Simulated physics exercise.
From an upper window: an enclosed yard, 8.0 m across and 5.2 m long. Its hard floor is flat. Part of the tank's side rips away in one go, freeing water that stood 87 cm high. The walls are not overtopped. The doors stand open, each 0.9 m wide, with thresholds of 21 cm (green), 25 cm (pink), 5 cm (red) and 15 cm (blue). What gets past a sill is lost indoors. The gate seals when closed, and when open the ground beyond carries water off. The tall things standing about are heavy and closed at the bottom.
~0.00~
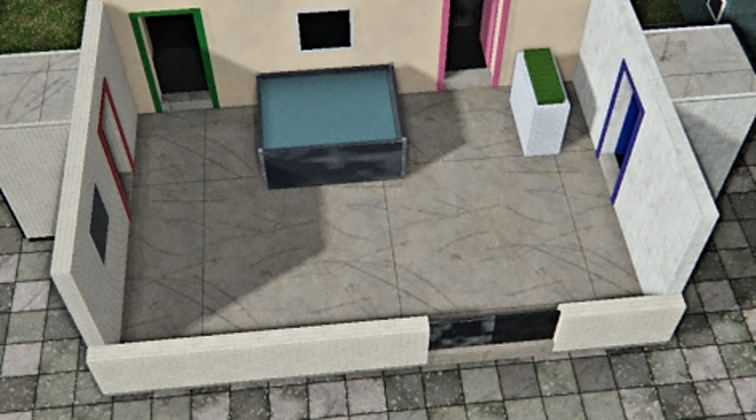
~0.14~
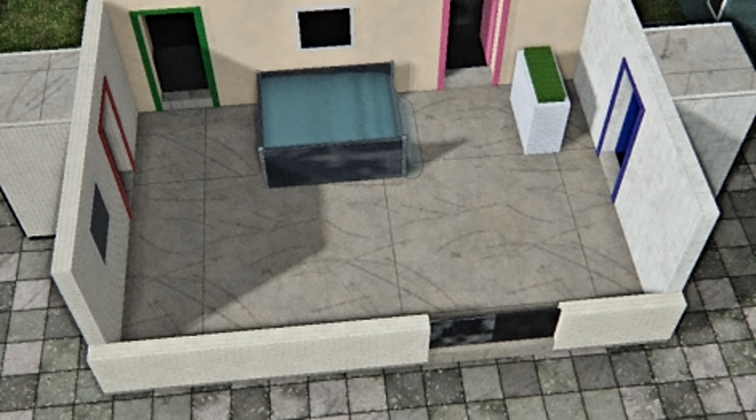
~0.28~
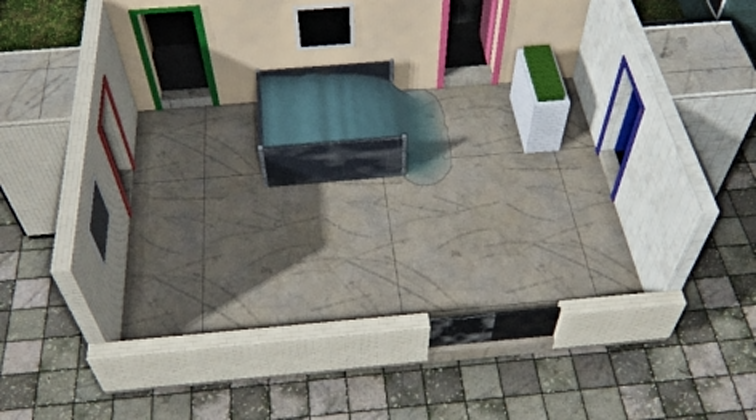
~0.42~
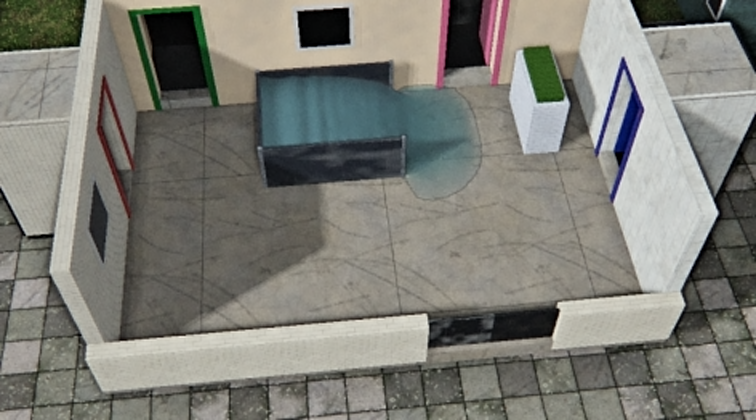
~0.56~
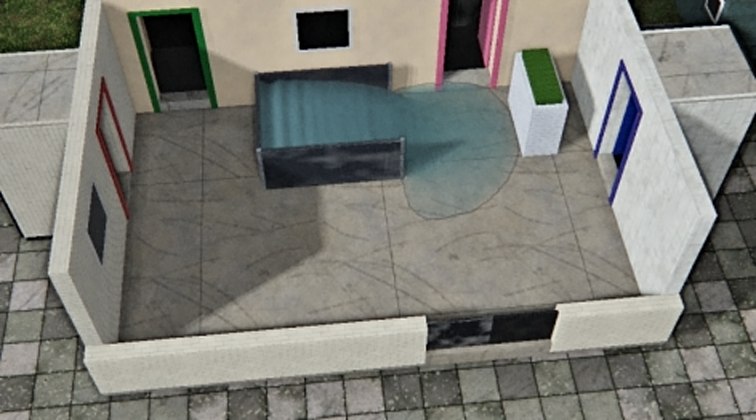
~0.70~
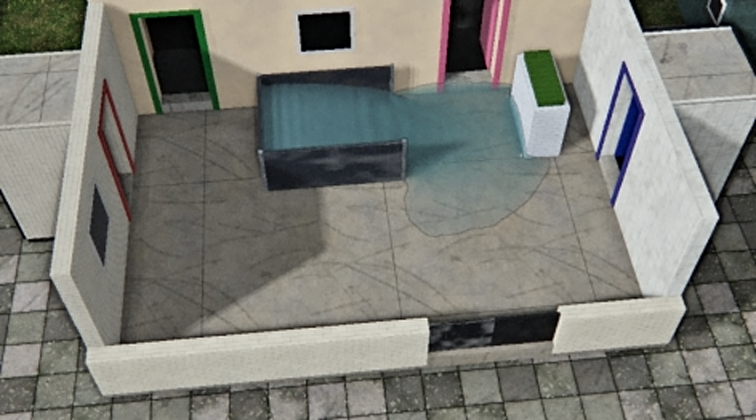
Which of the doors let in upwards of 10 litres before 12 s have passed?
Door by door: At the green door it keeps below the limit; at the pink door it exceeds the limit; at the red door it goes over the limit; at the blue door it goes over the limit.
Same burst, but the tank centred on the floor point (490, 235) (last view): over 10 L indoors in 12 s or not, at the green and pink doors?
Against that limit: Green under, pink below.
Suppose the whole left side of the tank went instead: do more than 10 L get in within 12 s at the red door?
Then: Red past it.
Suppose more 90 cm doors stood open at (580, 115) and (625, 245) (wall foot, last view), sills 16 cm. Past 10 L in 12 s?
In that order: Over, past it.
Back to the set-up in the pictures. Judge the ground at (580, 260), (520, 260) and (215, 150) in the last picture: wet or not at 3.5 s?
In that order: Under water, flooded, dry.
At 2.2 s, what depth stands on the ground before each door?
Depths in cm: Green 0, pink 39, red 0, blue 13.
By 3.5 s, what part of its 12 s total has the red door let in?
About 0 per cent.
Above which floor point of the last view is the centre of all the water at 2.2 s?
Near (455, 154).
After 1.4 s water covers 30 % of the floor and is deepest (64 cm) near (496, 92); green door not reached, pink door 25 cm at the sill, 0 L in, red door not reached, blue door 16 cm at the sill, 6 L in.
After 2.2 s water covers 35 % of the floor and is deepest (51 cm) near (564, 87); green door not reached, pink door 39 cm at the sill, 31 L in, red door not reached, blue door 13 cm at the sill, 20 L in.
After 3.5 s water covers 45 % of the floor and is deepest (44 cm) near (616, 326); green door not reached, pink door 24 cm at the sill, 84 L in, red door not reached, blue door 12 cm at the sill, 34 L in.
After 7.0 s water covers 90 % of the floor and is deepest (22 cm) near (119, 371); green door 1 cm at the sill, 0 L in, pink door 8 cm at the sill, 86 L in, red door 8 cm at the sill, 1 L in, blue door 13 cm at the sill, 45 L in.
After 12.0 s water covers 100 % of the floor and is deepest (18 cm) near (329, 104); green door 13 cm at the sill, 0 L in, pink door 7 cm at the sill, 86 L in, red door 12 cm at the sill, 37 L in, blue door 7 cm at the sill, 45 L in.
